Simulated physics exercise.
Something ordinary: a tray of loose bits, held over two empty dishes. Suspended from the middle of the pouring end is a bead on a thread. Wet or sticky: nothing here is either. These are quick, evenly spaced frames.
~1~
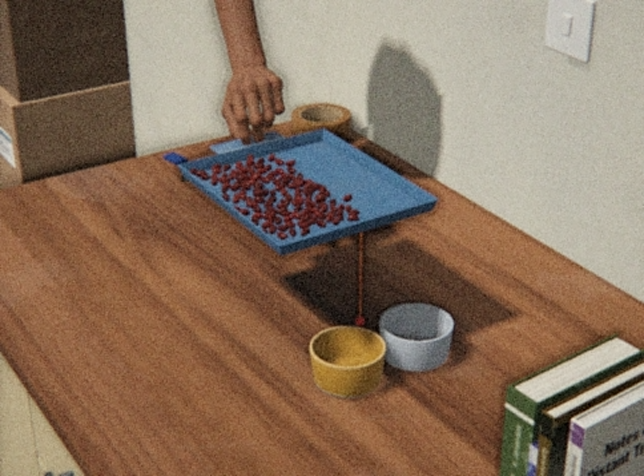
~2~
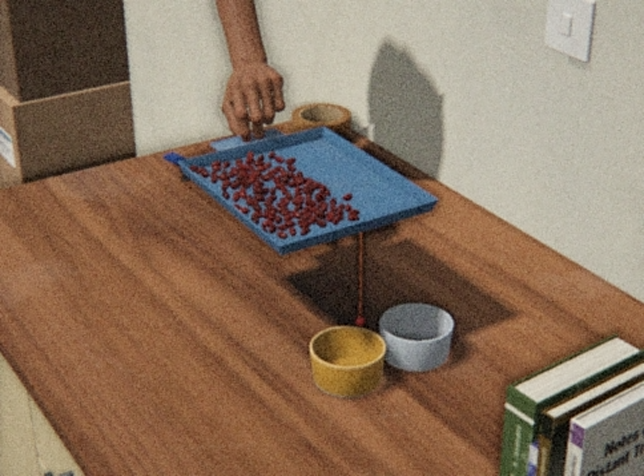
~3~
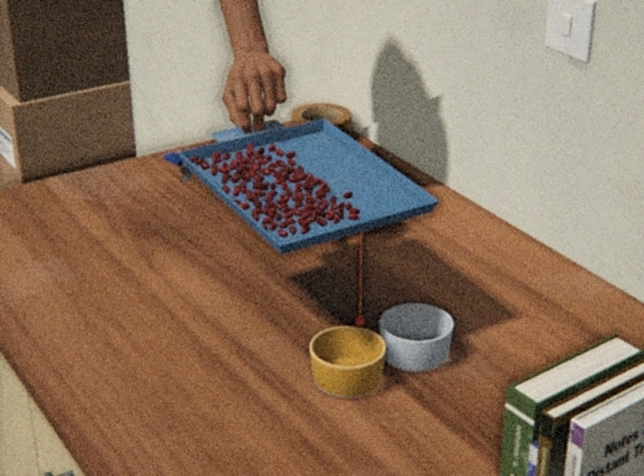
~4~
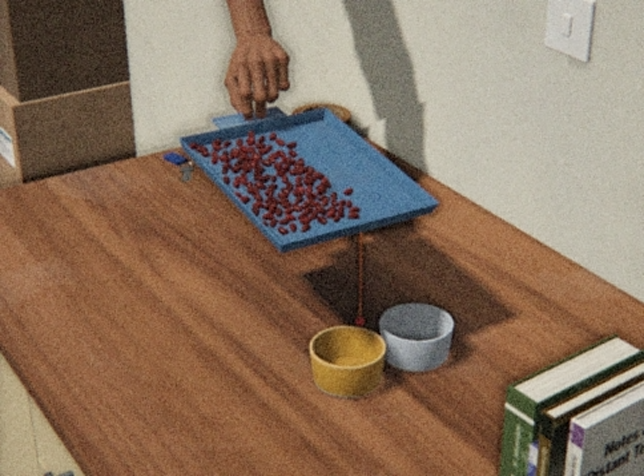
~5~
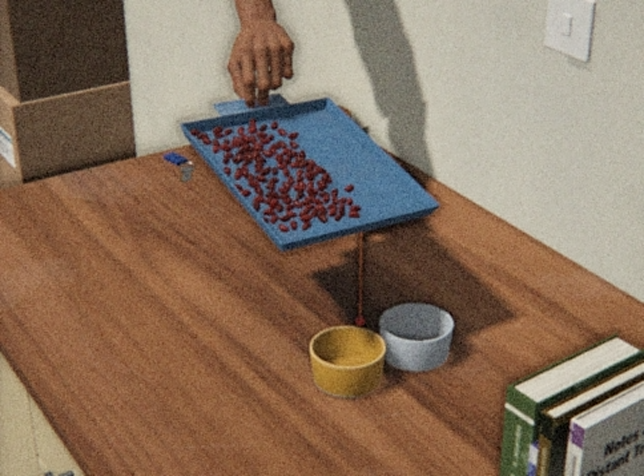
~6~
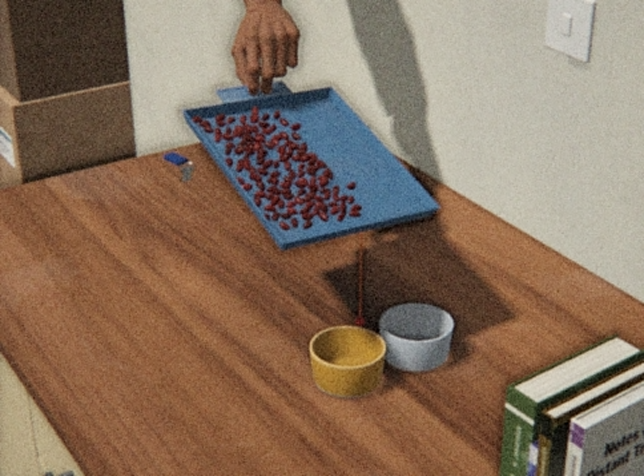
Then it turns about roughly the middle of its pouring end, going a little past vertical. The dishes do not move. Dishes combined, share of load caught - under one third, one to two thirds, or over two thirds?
One to two thirds.
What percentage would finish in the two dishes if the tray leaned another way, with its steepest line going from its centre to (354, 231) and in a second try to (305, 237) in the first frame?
Roughly 30 per cent, and 10 per cent.
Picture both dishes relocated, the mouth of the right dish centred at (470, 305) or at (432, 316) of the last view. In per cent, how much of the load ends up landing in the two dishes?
First try: Roughly 50 per cent; second try: Roughly 60 per cent.
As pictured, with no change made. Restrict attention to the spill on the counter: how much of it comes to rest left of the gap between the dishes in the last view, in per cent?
Around 20 percent of the pieces.
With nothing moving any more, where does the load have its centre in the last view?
Around (421, 359), give or take.
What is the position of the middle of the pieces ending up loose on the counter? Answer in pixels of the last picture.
Once everything settles, the pieces are centred near (437, 400).
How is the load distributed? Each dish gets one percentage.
About 10 % ends in the left dish and about 50 % in the right dish.
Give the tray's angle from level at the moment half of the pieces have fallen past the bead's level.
It sits at roughly 100°.
Soon after the last picture, tray tipped steeply; nearly all on the tray; a stray few in the right dish; a small part in the air.
A little later, tray tipped past a quarter turn; about a quarter on the tray; a stray few in the left dish; about a quarter in the right dish; about a quarter outside both; about a third in the air.
Later still, tray tipped past a quarter turn; a small part in the left dish; about half in the right dish; about half outside both.
At rest, tray tipped past a quarter turn; a small part in the left dish; about half in the right dish; about half outside both.
